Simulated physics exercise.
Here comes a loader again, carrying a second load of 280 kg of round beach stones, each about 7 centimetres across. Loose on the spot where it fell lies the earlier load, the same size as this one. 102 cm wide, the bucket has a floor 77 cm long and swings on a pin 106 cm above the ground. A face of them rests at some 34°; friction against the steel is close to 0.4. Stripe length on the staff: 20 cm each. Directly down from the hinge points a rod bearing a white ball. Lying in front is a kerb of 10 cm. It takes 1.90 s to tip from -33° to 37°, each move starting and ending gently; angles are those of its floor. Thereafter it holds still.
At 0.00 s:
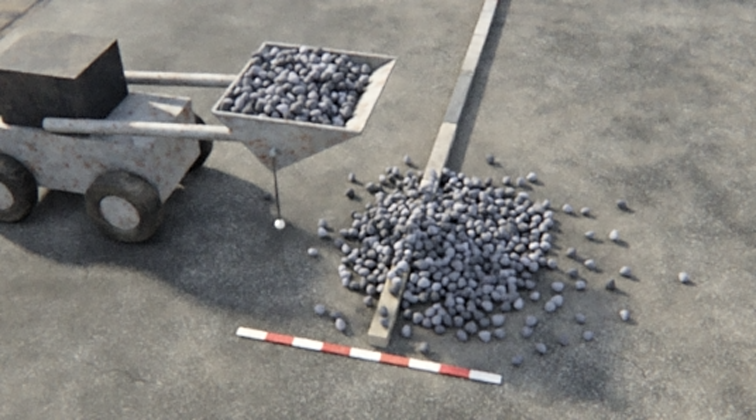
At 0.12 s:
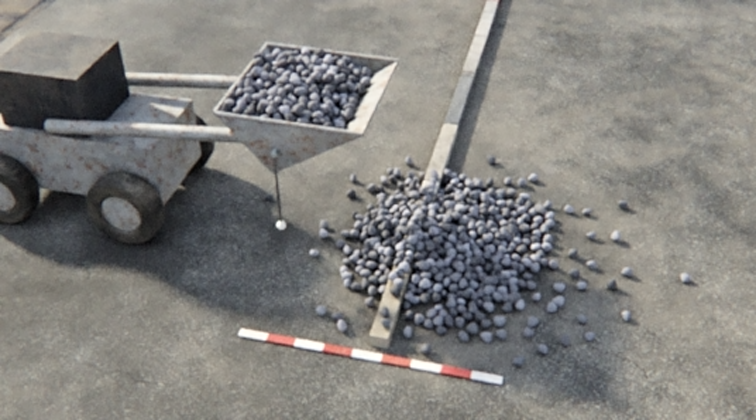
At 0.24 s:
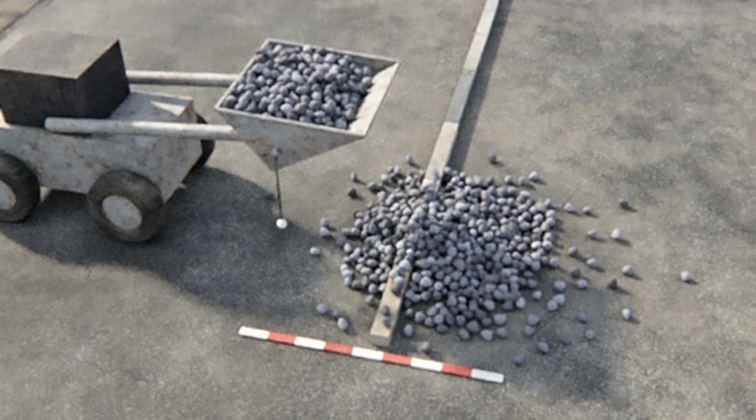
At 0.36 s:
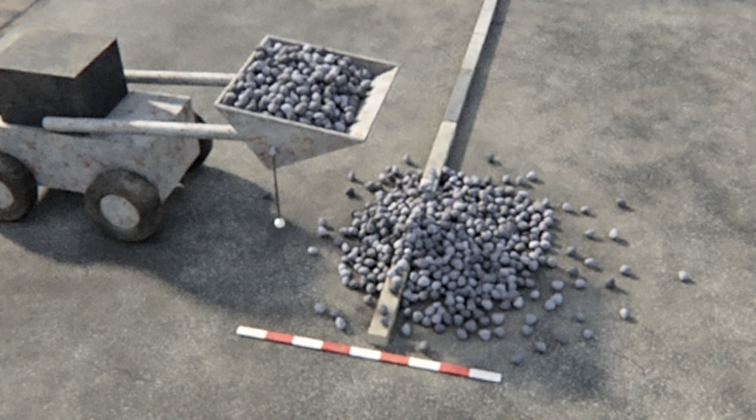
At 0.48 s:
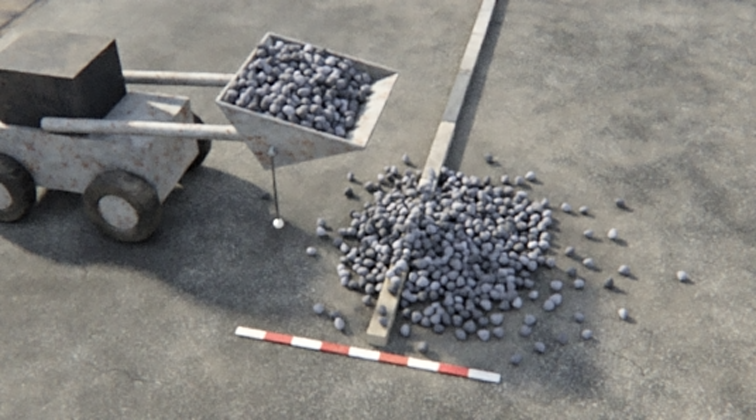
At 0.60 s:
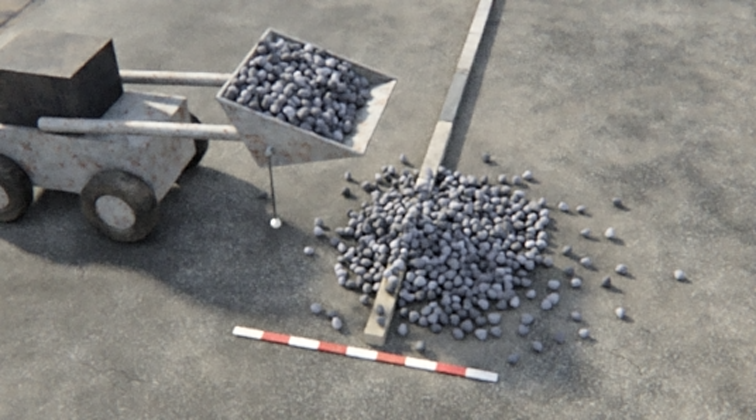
A weathered pale loader with a dark block on top stands at the left of a grey paved yard, seen from above at an angle. Its bucket, full of blue-grey stones, is held out over the ground, a white ball hanging on a rod beneath, while a loose heap of similar stones lies across a pale kerb behind a red-and-white staff. The bucket slowly tilts, its right edge lowering slightly as the stones shift a little inside, while the heap lies still and the view wavers faintly.
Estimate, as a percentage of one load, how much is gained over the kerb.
Some 36 per cent is added.
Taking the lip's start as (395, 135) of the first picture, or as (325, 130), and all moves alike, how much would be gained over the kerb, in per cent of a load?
Some 75 percent first and 5 percent second.
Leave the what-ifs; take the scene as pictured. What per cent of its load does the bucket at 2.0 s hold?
Reading: Near 15 % of the load.
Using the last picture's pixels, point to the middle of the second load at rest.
Roughly pixel (397, 222) in the last view.
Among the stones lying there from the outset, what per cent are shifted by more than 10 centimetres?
The answer is about 10 per cent.
After 1.4 s the floor is at 26°; in per cent of one load, 92 in the bucket, 37 on this side of the kerb, 72 over the kerb; the foremost stones are at (616, 269).
After 2.0 s the floor is at 37°; in per cent of one load, 17 in the bucket, 95 on this side of the kerb, 89 over the kerb; the foremost stones are at (616, 269).
After 2.3 s the floor is at 37°; in per cent of one load, 0 in the bucket, 95 on this side of the kerb, 105 over the kerb; the foremost stones are at (616, 269).
After 4.8 s the floor is at 37°; in per cent of one load, 0 in the bucket, 92 on this side of the kerb, 108 over the kerb; the foremost stones are at (616, 269). Net gain over the kerb, 36.
